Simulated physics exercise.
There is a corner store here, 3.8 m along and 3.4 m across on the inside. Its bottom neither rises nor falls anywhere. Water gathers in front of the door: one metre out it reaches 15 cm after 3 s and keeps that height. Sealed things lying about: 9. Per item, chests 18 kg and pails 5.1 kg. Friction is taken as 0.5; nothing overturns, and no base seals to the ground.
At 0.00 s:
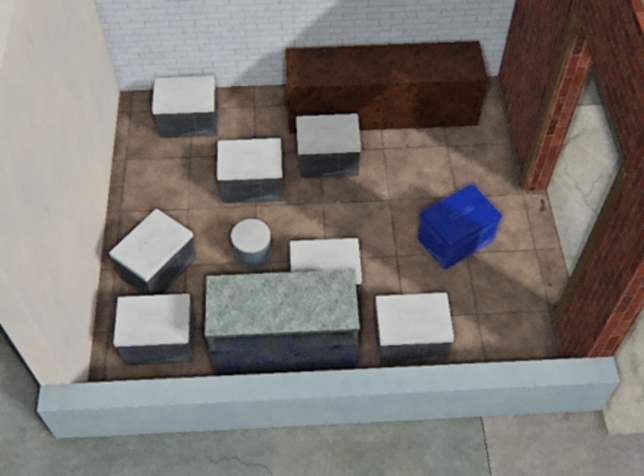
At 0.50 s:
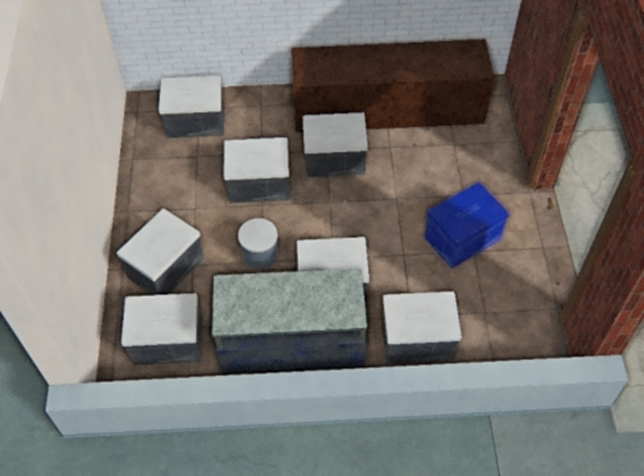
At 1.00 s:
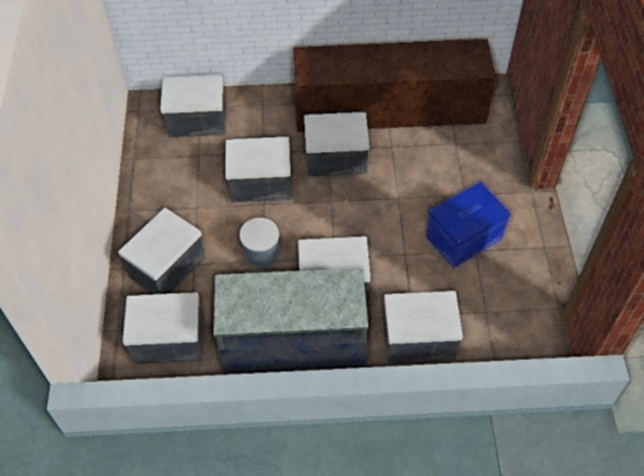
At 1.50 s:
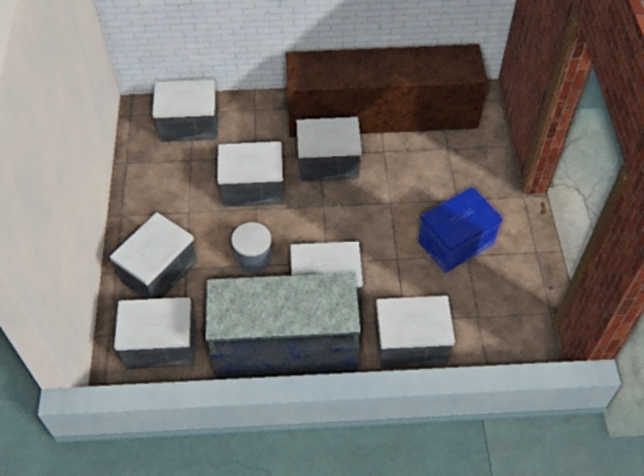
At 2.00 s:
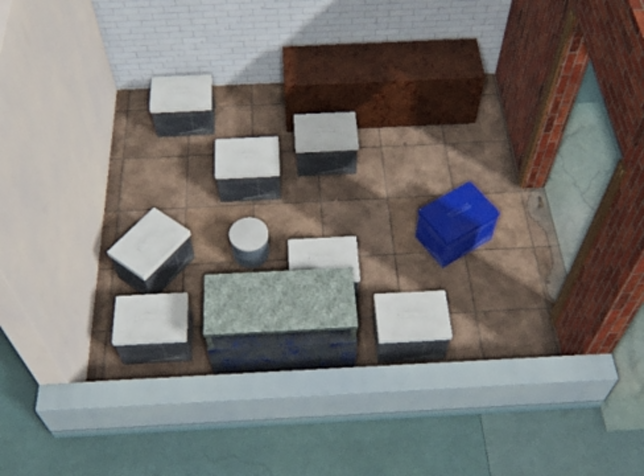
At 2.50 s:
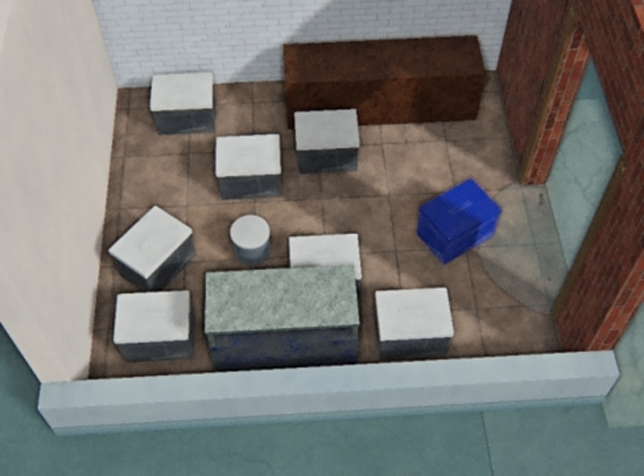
A walled room with a long brown block, pale boxes and a blue chest stayed still while water spread over the ground outside, then crept through the right-hand doorway onto the floor.
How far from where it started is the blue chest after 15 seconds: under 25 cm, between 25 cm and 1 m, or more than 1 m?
My guess is it drifts off a long way.
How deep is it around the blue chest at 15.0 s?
Close to 15 centimetres.
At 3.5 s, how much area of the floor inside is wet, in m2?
Wet area: Approx. 2.0 m2.
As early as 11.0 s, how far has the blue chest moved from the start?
About 200 cm by then.
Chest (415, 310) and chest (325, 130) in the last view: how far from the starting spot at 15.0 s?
30 cm, 60 cm.
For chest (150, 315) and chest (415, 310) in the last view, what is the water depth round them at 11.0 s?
Depths: Near 10 cm, then near 8 cm.
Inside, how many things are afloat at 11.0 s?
Total: 9.
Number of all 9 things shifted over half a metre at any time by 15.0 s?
Answer: 6.
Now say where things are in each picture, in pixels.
The blue chest at (462, 213), on the bottom; 0.0 m2 under water; 0 of 9 have shifted, in the first picture.
The blue chest at (469, 212) rests on the ground; 0.0 m2 under water; 0 of 9 have shifted, in the second picture.
The blue chest at (470, 212) rests on the ground; 0.0 m2 under water; 0 of 9 have shifted, in the third picture.
The blue chest at (462, 216) rests on the ground; 0.0 m2 under water; 0 of 9 have shifted, in the fourth picture.
The blue chest at (459, 211), on the bottom; 0.0 m2 under water; 0 of 9 have shifted, in the fifth picture.
The blue chest at (460, 208) rests on the ground; water covers 0.5 m2; 0 of 9 have shifted, in the sixth picture.
After 3.5 s the blue chest is near (451, 206), 0.1 m from its start, aground; 0 afloat.
After 6.8 s the blue chest is near (352, 165), 1.0 m from its start, afloat; 1 afloat.
After 11.0 s the blue chest is near (220, 174), 2.0 m from its start, afloat; 9 afloat.
After 15.0 s the blue chest is near (180, 111), 2.6 m from its start, afloat; 9 afloat.
